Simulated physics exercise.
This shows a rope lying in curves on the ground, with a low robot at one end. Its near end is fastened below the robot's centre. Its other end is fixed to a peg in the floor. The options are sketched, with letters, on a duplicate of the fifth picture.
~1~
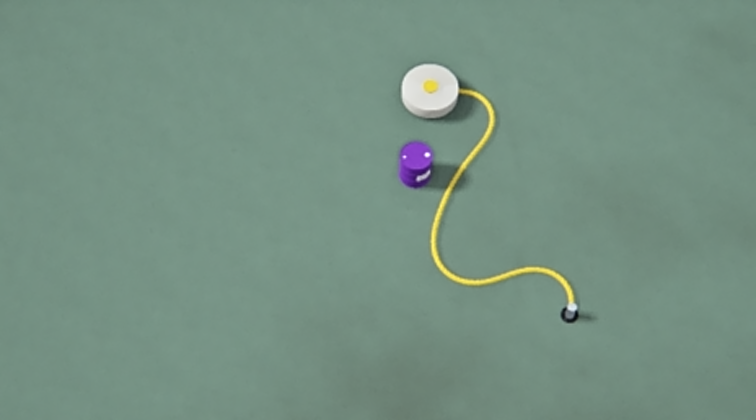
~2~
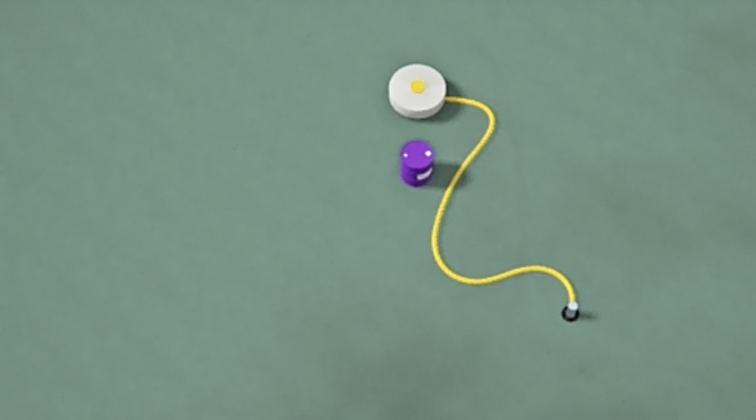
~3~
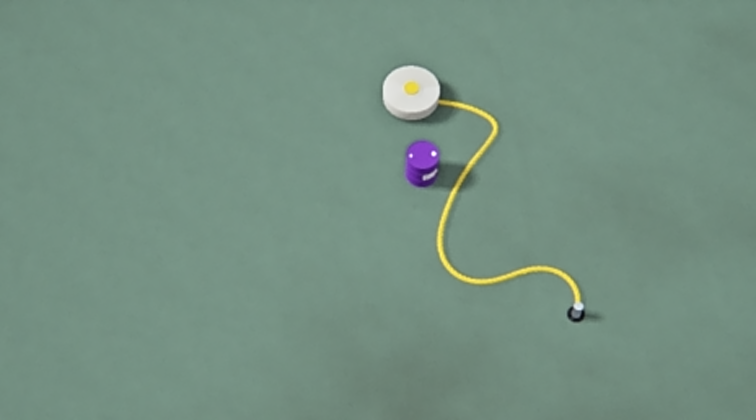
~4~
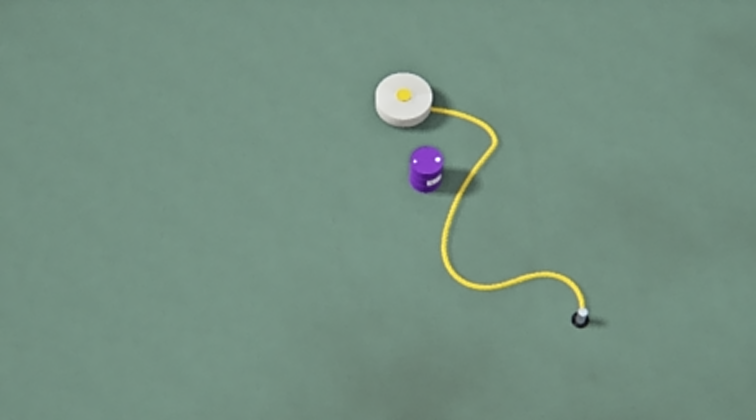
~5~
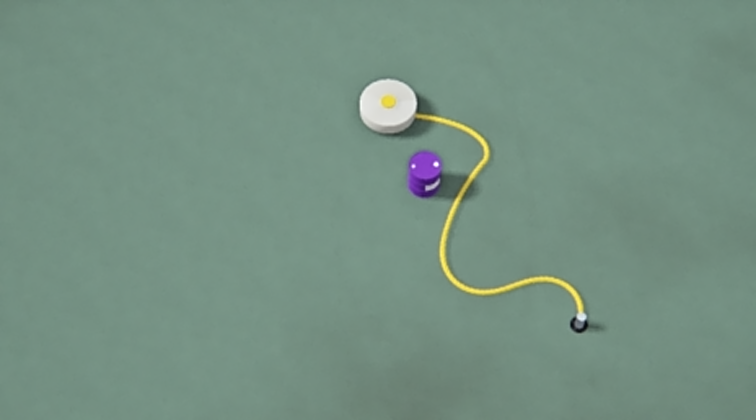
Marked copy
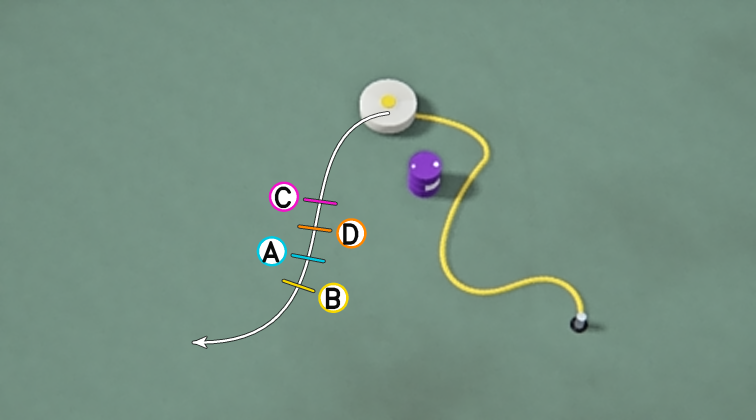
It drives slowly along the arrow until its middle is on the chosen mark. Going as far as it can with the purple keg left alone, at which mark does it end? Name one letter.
Up to mark C.
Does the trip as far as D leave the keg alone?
For that mark, no.
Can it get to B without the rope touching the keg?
No.
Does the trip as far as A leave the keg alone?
For that mark, no.
On the marked copy, A at (308, 258); B at (298, 286); C at (320, 202); D at (315, 229); the route from (388, 113) via (312, 241) to (194, 342).
With C. Early on, robot (349, 126), middle of the rope (446, 233).
Further on, robot (329, 162), middle of the rope (446, 233).
At the end, robot (320, 196), middle of the rope (446, 233); nothing has been touched.
As for the rest, A brings the rope against the keg; B brings the rope against the keg; D brings the rope against the keg.
